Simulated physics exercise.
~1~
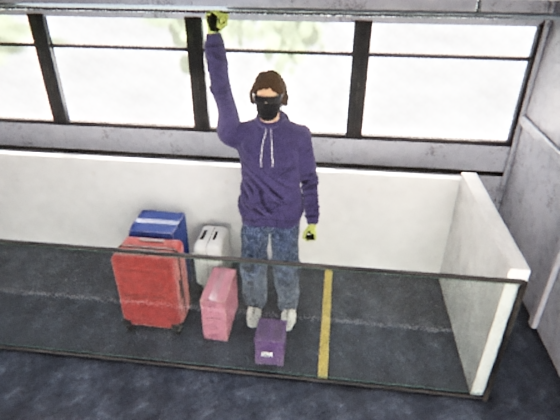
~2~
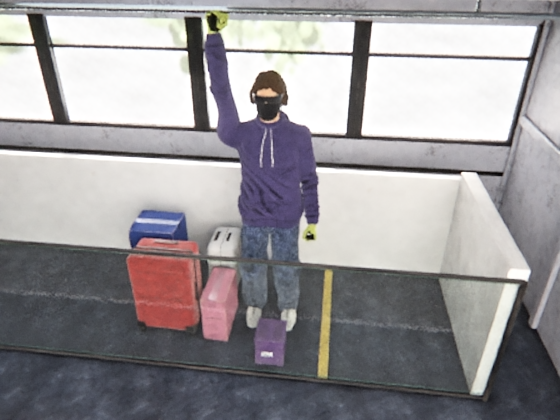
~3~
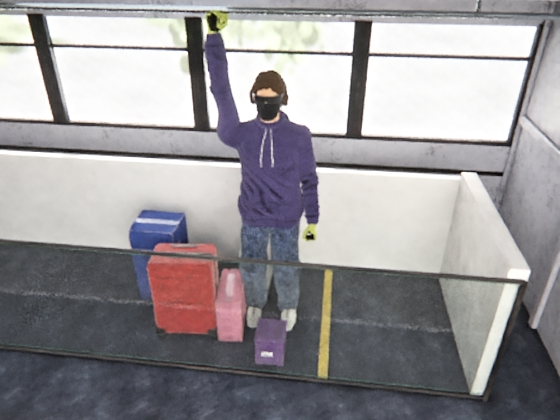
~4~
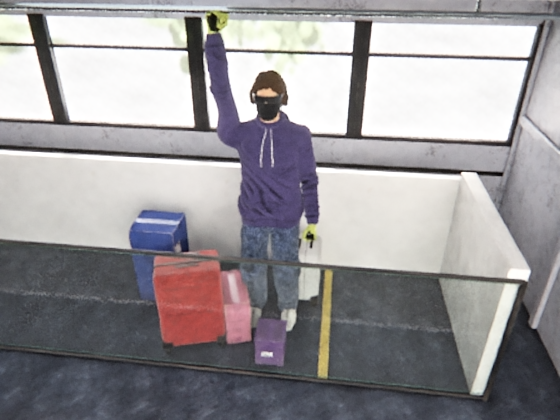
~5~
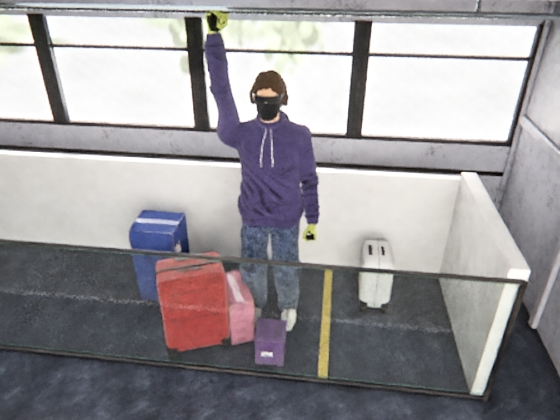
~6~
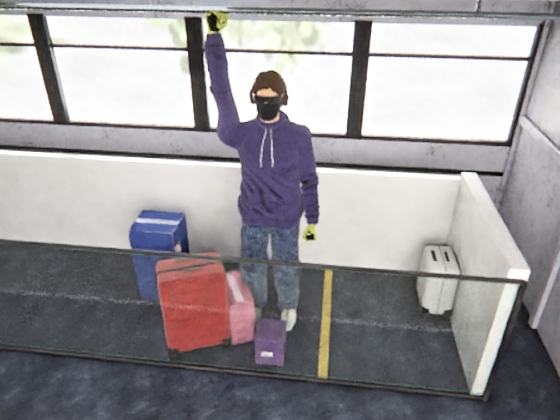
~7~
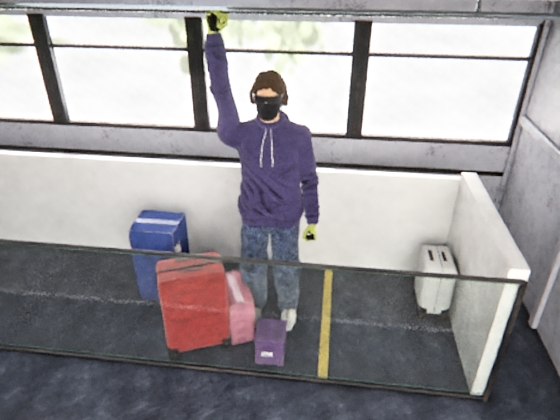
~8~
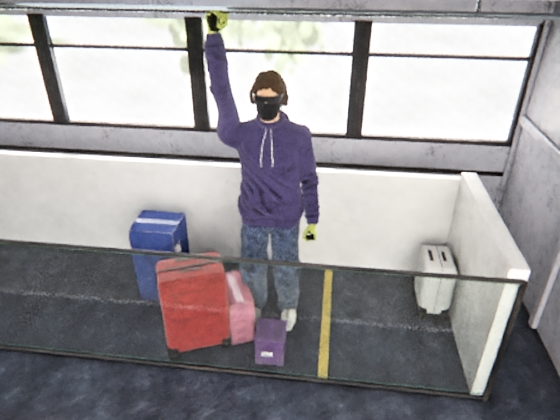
In a shuttle bay, luggage slides right and only the white case crosses the yellow line.
